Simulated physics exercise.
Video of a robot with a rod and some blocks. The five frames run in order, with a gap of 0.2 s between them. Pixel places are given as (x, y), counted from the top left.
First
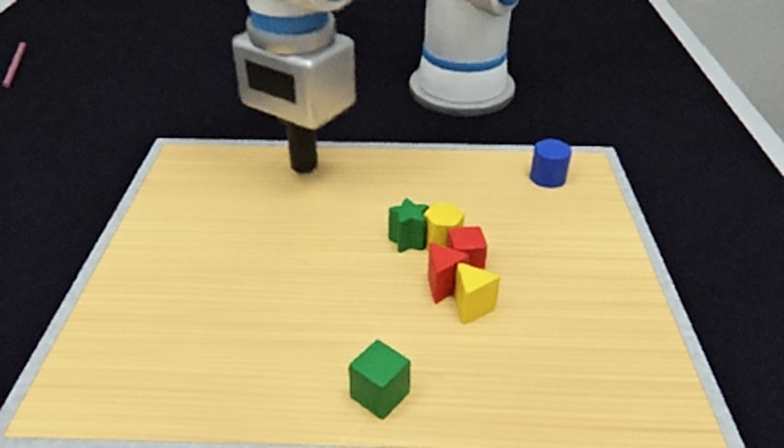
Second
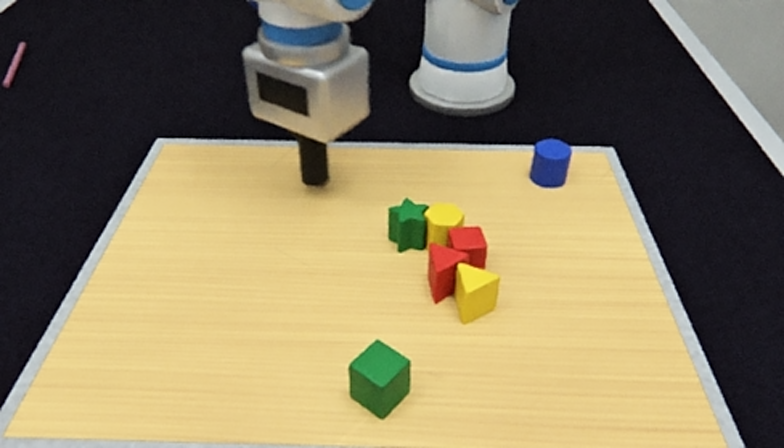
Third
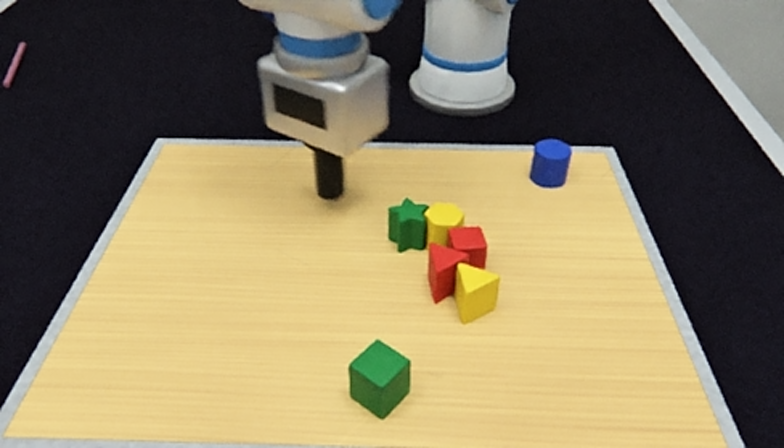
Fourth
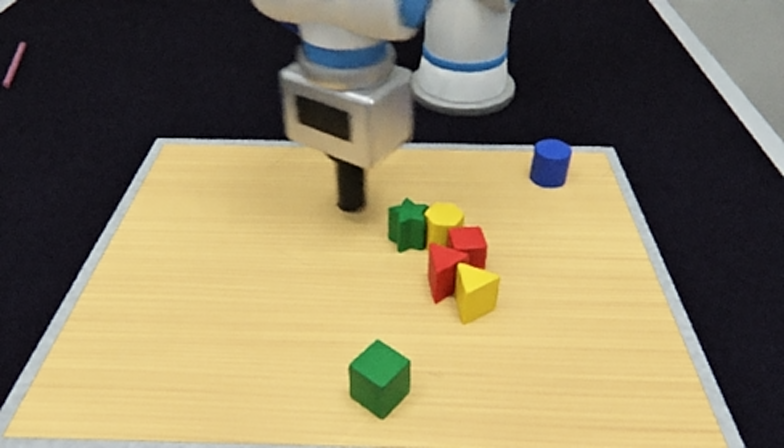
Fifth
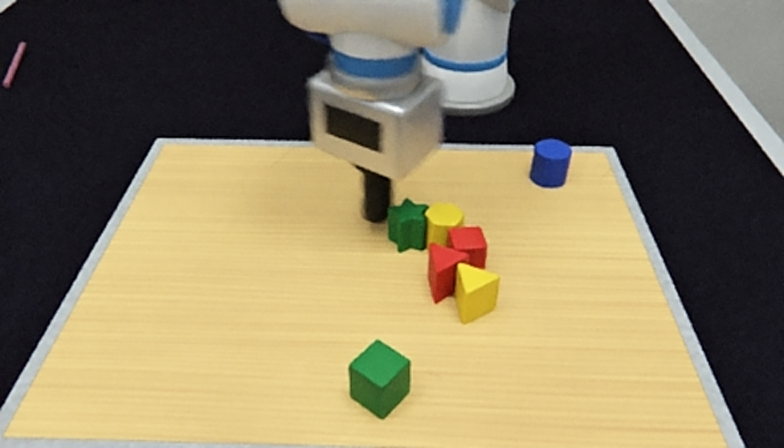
On a pale wooden board with a dark surface around it, a cluster of colored blocks sits near the center, with a green cube and a blue cylinder apart. A robot arm's black rod starts near the back edge, then moves right and forward until it is beside the green star, while the blocks stay still.
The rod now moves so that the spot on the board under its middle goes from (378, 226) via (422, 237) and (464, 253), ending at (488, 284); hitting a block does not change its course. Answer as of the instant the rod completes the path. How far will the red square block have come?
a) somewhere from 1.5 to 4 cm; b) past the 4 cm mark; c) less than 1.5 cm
b (past the 4 cm mark)
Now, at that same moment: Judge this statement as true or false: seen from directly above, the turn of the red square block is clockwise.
My answer: True.
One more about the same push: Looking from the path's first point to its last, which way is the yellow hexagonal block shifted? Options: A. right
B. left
Choice B: Left.
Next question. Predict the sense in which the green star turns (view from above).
Rotates counter-clockwise.
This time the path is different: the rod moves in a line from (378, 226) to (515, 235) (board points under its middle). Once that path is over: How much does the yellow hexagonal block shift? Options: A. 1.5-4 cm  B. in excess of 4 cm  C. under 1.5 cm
B (in excess of 4 cm)
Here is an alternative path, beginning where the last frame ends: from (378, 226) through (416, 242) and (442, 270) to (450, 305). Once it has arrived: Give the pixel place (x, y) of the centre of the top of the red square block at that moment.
By then it is at (517, 256).
What follows on the original path. One third of the way, rod (424, 225); green star (449, 219); yellow hexagonal block (483, 220); red square block (482, 246), turned 35° clockwise.
Two thirds of the way, rod (465, 242); green star (496, 233), turned 15° anticlockwise; yellow hexagonal block (530, 232); red square block (499, 259), turned 80° clockwise.
At the end, rod (490, 272); green star (525, 250), turned 55° anticlockwise; yellow hexagonal block (549, 235), turned 35° anticlockwise; red square block (518, 277), turned 135° clockwise; yellow three-sided block (476, 281), turned 25° clockwise.
